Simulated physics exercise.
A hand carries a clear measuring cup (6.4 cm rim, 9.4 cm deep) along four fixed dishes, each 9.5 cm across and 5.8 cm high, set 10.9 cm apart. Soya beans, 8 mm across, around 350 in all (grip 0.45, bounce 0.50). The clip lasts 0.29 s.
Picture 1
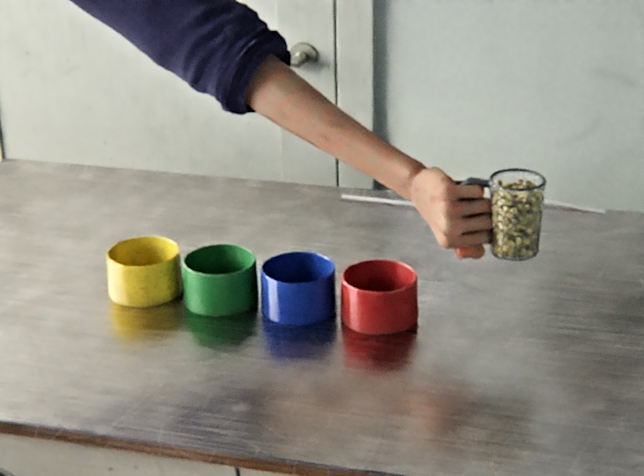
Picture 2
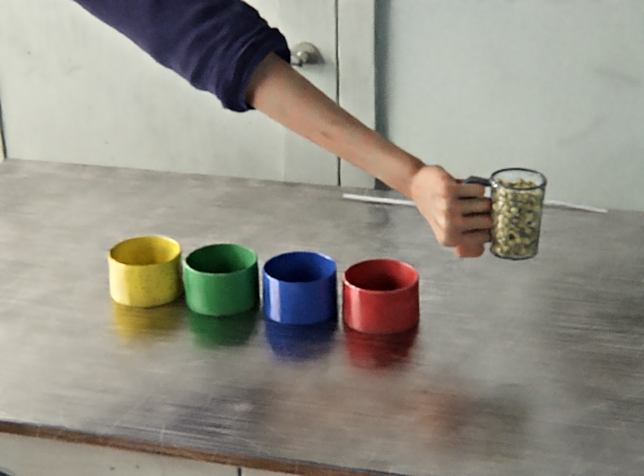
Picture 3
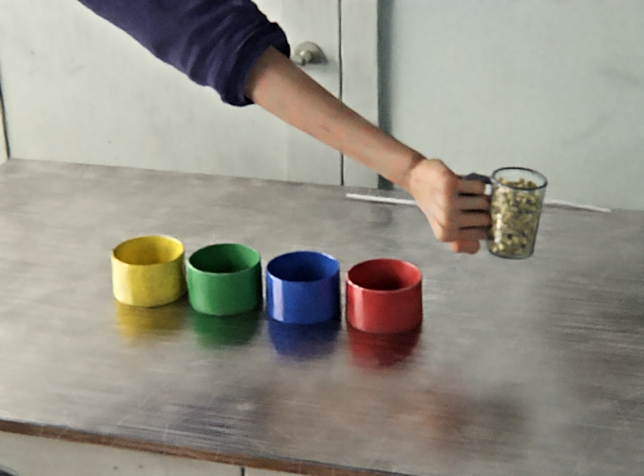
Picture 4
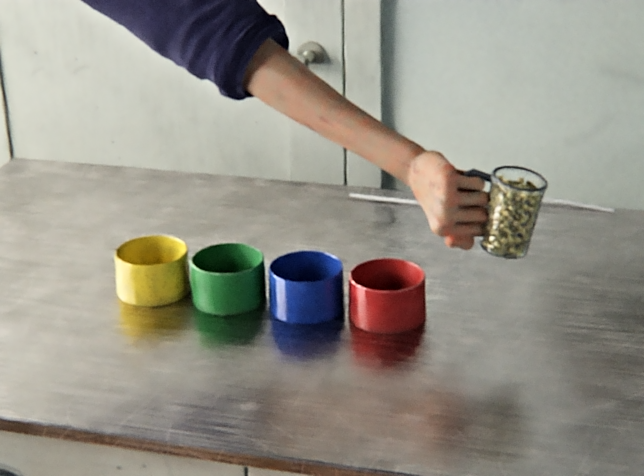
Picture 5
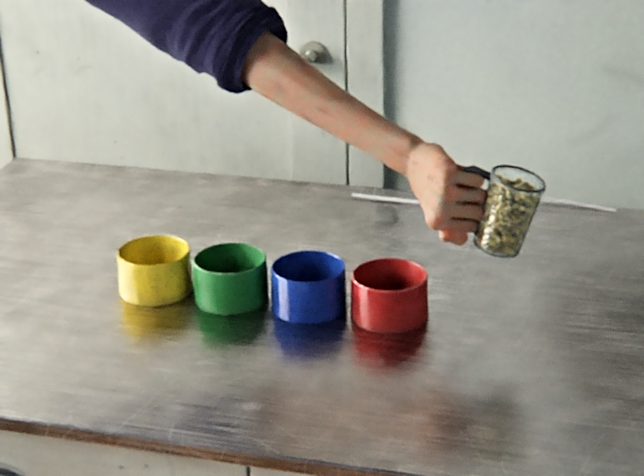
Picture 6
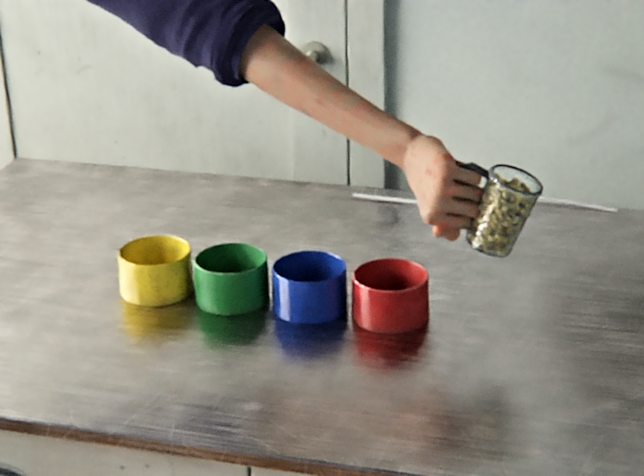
Hand slightly tilting a clear handled cup of pale beans beside a row of yellow, green, blue and red dishes.
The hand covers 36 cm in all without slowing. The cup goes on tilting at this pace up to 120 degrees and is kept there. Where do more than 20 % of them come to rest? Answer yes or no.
Red: Yes, blue: No, green: No, yellow: No, counter: Yes.
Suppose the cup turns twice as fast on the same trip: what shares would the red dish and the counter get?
Then: Red 0; counter 100.
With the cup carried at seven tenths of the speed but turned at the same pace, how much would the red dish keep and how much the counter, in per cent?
Red 0, counter 100.
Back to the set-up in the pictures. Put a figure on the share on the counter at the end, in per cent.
About 45 per cent.
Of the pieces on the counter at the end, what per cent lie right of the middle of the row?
Some 100 per cent.
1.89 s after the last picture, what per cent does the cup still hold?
About 0 per cent.
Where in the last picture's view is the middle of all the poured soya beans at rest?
Near (412, 311).
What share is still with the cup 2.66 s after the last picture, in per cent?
Roughly 0 per cent.
Then, 1.13 s after the last picture, tilt 116 degrees; cup holds 60 %, red 5 %.
Then, 1.89 s after the last picture, tilt 120 degrees; cup holds 0 %, red 55 %.
Then, 2.66 s after the last picture, tilt 120 degrees; cup holds 0 %, red 55 %.
In the end, red 55 %, blue 0 %, green 0 %, yellow 0 %, counter 45 %.
